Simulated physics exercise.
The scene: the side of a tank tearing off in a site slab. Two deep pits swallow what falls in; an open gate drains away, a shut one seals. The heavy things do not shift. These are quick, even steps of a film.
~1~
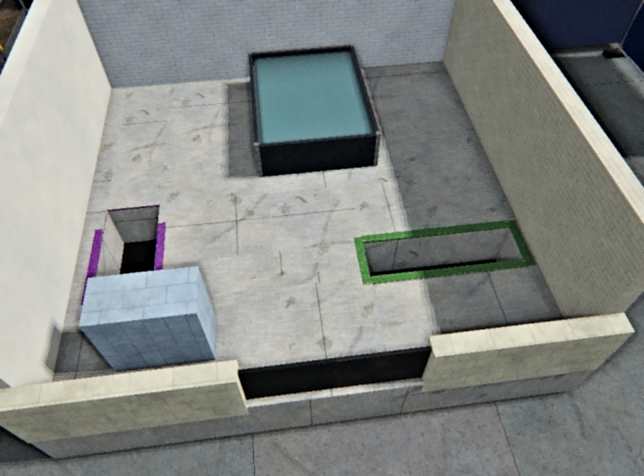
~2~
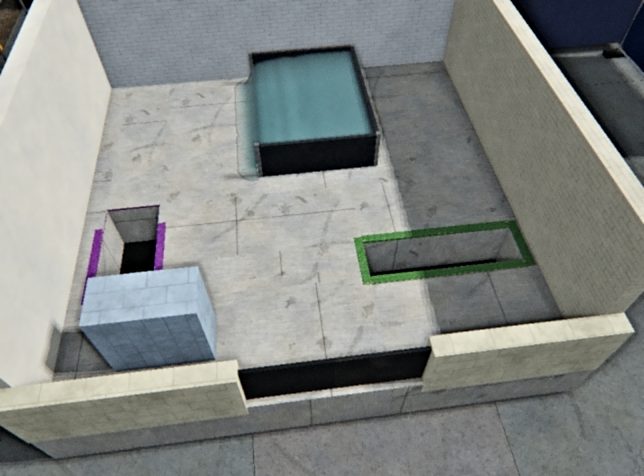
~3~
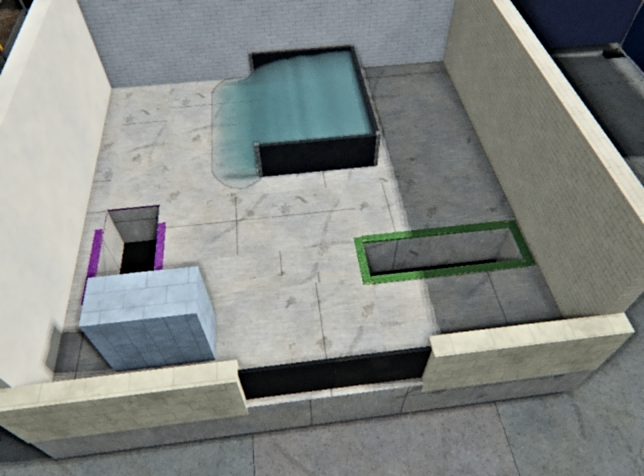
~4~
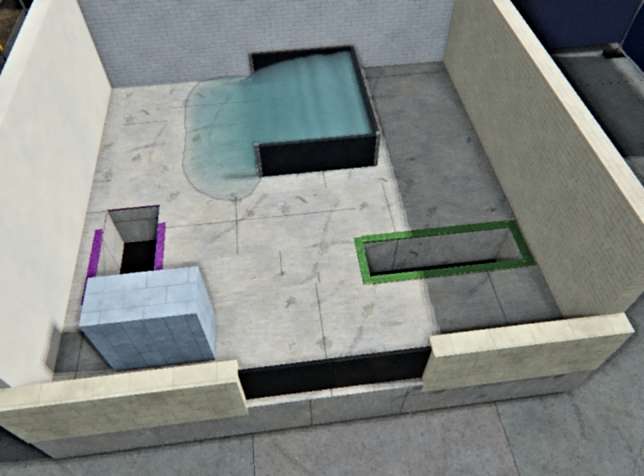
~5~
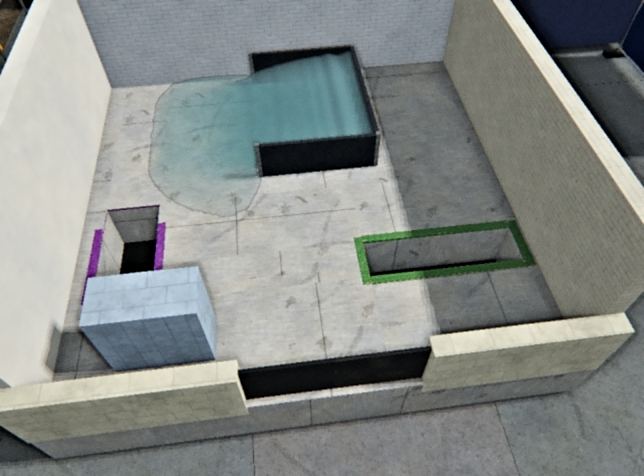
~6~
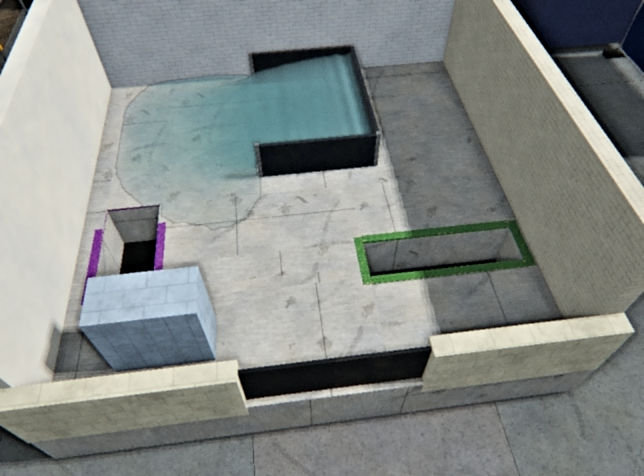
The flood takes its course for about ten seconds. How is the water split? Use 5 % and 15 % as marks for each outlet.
In the end: The gate takes under 5 %; the green pit takes under 5 %; the purple pit takes over 15 %.
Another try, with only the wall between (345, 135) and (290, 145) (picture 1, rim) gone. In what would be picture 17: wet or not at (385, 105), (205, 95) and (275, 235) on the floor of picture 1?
In turn: Not flooded, no water, under water.
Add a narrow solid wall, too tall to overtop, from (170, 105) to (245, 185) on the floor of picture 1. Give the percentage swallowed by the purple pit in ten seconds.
Per cent: Purple 20.
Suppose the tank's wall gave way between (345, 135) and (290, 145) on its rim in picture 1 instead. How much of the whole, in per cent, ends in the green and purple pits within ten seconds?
Parts in a hundred: Green 35, purple 15.
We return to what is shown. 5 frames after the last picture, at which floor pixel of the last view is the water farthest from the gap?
Near (82, 239).
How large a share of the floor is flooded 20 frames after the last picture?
I make it 35 per cent.
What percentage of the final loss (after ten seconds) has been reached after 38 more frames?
Close to 75 %.
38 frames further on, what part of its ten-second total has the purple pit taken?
About 75 per cent.
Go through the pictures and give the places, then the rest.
Still water in the open tank at (309, 95), in the first frame.
The front is at (244, 83), out from the gap at (258, 116), in the second frame.
Water pours out at (258, 118) and has run to (231, 81), in the third frame.
Water pours out at (258, 119) and has run to (215, 193), in the fourth frame.
The front is at (177, 85), out from the gap at (258, 119), in the fifth frame.
Water pours out at (258, 120) and has run to (131, 187), in the sixth frame.
A moment on, water covers 30 % of the floor; the gate 0 %, the green pit 0 %, the purple pit 1 %.
Next, water covers 30 % of the floor; the gate 0 %, the green pit 0 %, the purple pit 7 %.
Then, water covers 35 % of the floor; the gate 0 %, the green pit 0 %, the purple pit 22 %.
Later, water covers 60 % of the floor; the gate 0 %, the green pit 0 %, the purple pit 38 %.
In the end, water covers 65 % of the floor; the gate 0 %, the green pit 2 %, the purple pit 49 %.
